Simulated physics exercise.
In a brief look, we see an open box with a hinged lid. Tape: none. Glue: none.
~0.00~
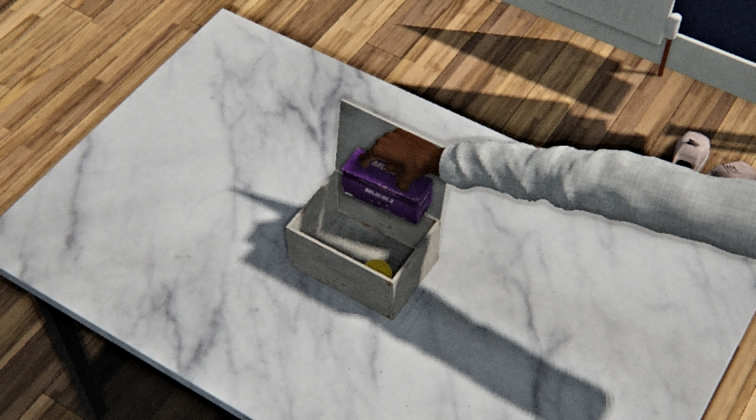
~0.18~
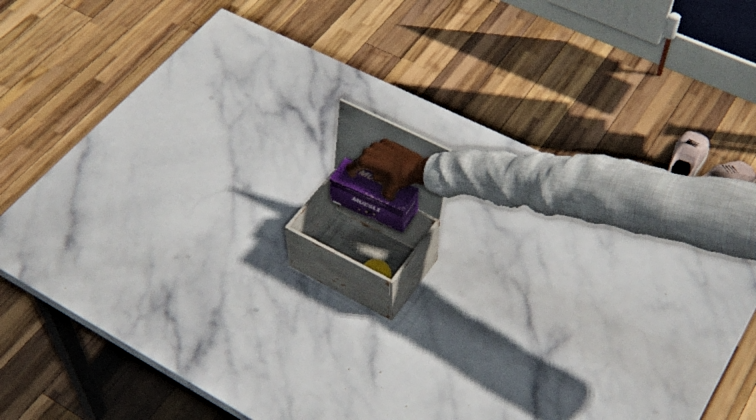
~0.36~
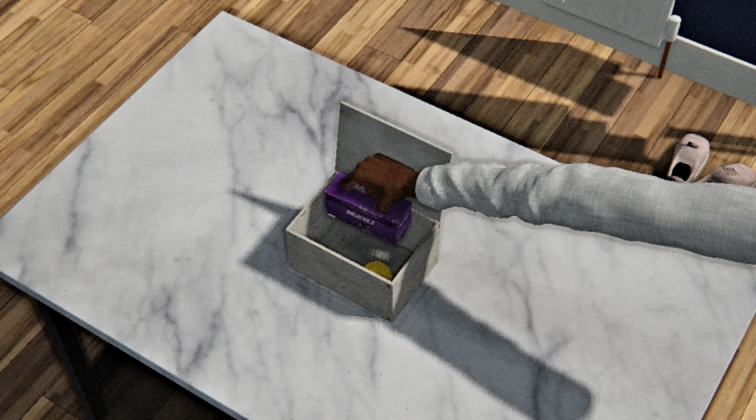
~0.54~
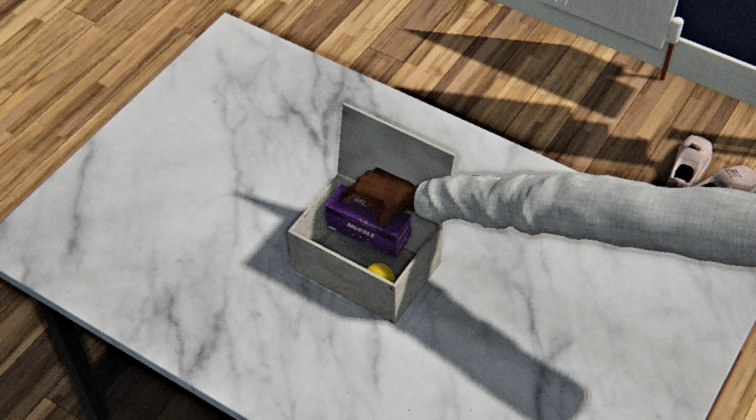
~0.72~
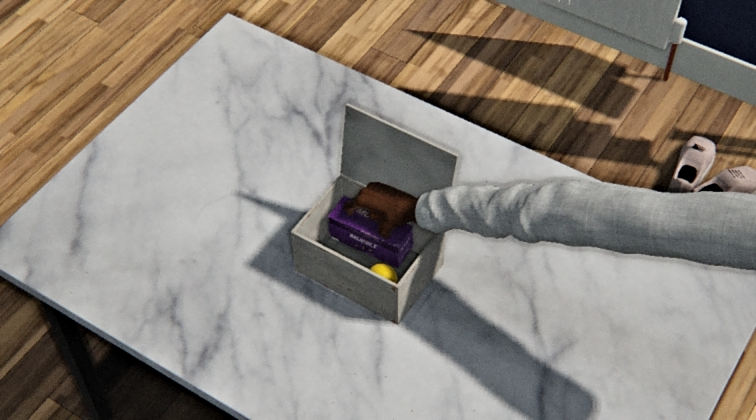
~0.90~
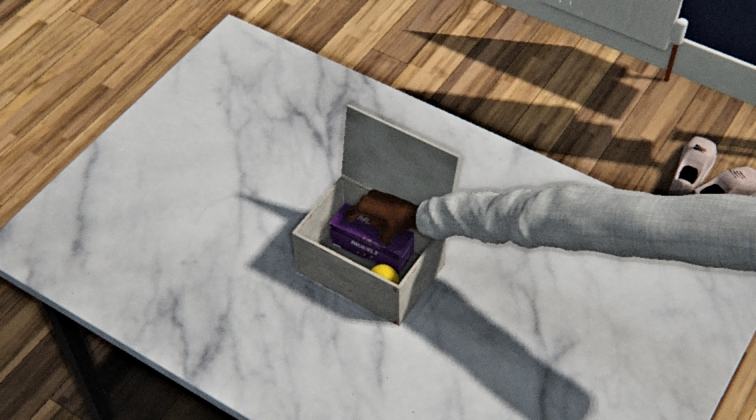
A hand in a pale sleeve lowering a purple carton into an open lidded box beside a small yellow object.
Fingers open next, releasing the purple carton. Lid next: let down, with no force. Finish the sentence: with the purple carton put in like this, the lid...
The lid closes fully.
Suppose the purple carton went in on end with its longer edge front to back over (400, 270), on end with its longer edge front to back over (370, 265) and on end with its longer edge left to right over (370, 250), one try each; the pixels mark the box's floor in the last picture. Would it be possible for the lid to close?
In order, the lid gets blocked, then gets blocked, then gets blocked.
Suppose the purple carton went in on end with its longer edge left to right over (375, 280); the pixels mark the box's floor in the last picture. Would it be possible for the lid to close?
After that, the lid lies down snugly.
After 2.20 s, lid 78° above the rim.
After 2.60 s, lid 48° above the rim.
After 2.90 s, lid 17° above the rim.
At rest (3.5 s), lid shut; both in place. Seen from the same camera at the end, purple carton near (372, 239).
